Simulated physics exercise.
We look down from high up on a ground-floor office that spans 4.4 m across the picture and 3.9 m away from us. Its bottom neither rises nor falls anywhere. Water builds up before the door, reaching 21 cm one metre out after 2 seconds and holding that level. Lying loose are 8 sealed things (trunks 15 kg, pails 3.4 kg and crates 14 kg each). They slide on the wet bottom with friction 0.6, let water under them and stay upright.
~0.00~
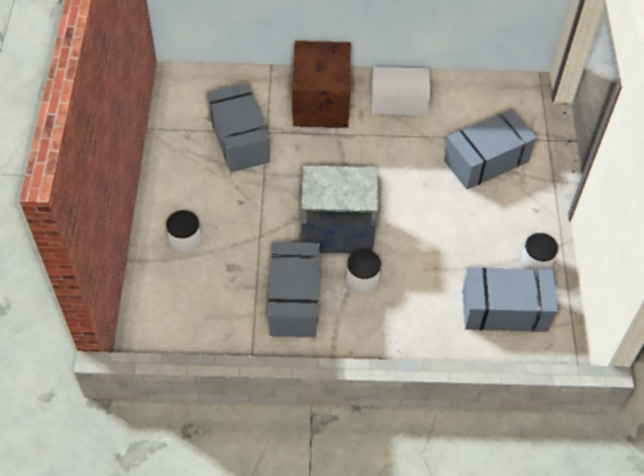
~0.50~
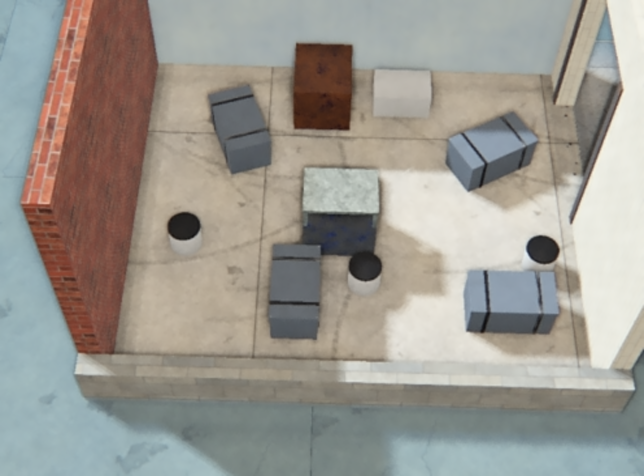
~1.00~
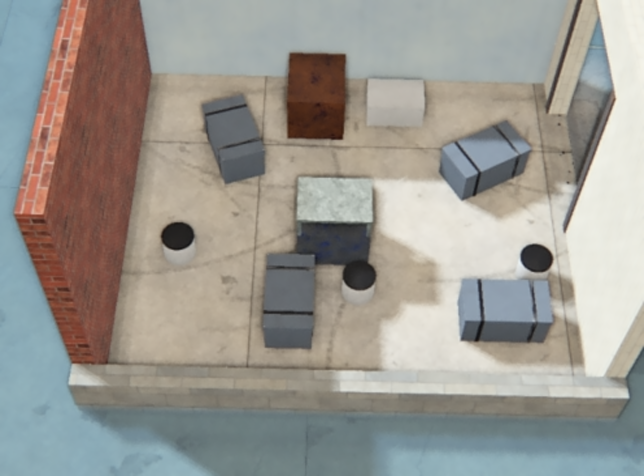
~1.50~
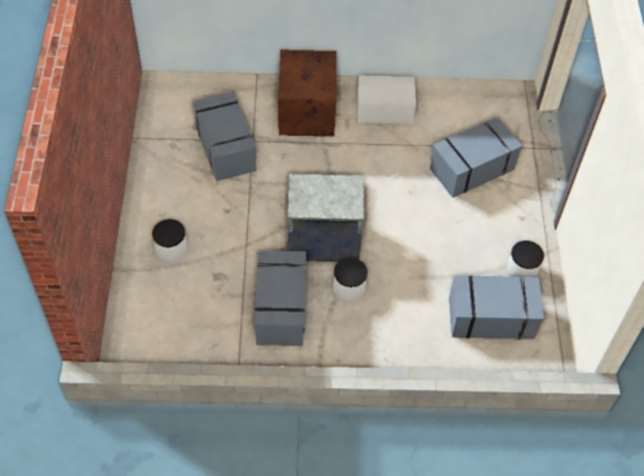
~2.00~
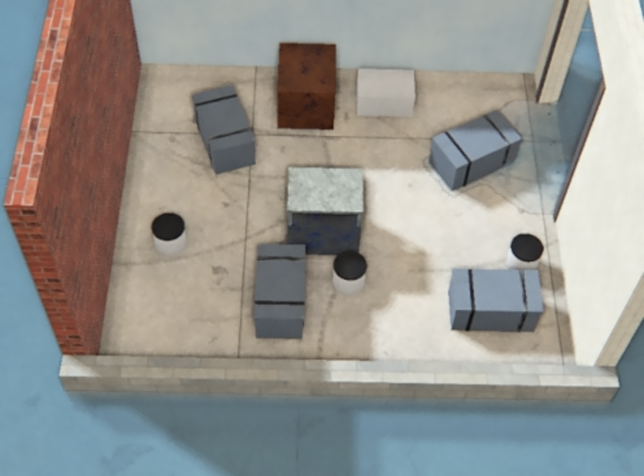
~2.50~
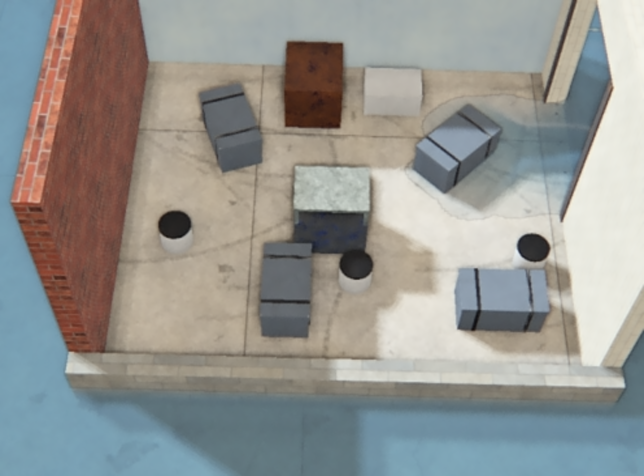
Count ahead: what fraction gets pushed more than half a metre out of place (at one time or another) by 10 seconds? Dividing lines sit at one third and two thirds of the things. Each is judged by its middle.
It's going to be somewhere in the middle, I reckon.
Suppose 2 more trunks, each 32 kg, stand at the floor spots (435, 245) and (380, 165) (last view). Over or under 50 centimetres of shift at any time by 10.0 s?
First one goes beyond it, second one goes beyond it.
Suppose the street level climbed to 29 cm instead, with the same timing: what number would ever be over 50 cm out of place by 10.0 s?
So the tally would be 7.
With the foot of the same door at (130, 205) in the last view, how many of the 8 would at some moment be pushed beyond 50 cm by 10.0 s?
Then 7.
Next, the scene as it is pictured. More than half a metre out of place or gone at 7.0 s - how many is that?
By my reckoning, 3.
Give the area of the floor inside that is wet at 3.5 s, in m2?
My estimate is roughly 6.5 m2.
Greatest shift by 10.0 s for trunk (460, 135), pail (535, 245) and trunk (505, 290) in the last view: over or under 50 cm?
First farther, then not as far, then not as far.
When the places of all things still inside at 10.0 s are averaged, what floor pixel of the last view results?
Centre of the remaining things: Roughly (332, 264).
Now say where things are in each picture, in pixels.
A trunk at (492, 137) rests on the ground; a trunk at (512, 289), on the bottom; water covers 0.0 m2; 0 of 8 have shifted, in the first picture.
A trunk at (494, 140), on the bottom; a trunk at (513, 292), on the bottom; 0.0 m2 under water; 0 of 8 have shifted, in the second picture.
A trunk at (487, 149) rests on the ground; a trunk at (507, 300) rests on the ground; 0.0 m2 under water; 0 of 8 have shifted, in the third picture.
A trunk at (478, 145), on the bottom; a trunk at (498, 297), on the bottom; 0.0 m2 under water; 0 of 8 have shifted, in the fourth picture.
A trunk at (477, 138) rests on the ground; a trunk at (498, 290) rests on the ground; 0.7 m2 under water; 0 of 8 have shifted, in the fifth picture.
A trunk at (459, 137) rests on the ground, 26 cm from its start; a trunk at (504, 290) rests on the ground; 1.7 m2 under water; 1 of 8 have shifted, in the sixth picture.
After 3.5 s 1 of 8 are over 50 cm from their spots; 0 afloat.
After 4.5 s 1 of 8 are over 50 cm from their spots; 2 afloat.
After 7.0 s 3 of 8 are over 50 cm from their spots; 4 afloat.
After 10.0 s 4 of 8 are over 50 cm from their spots, and 5 have been at some point; 8 afloat.
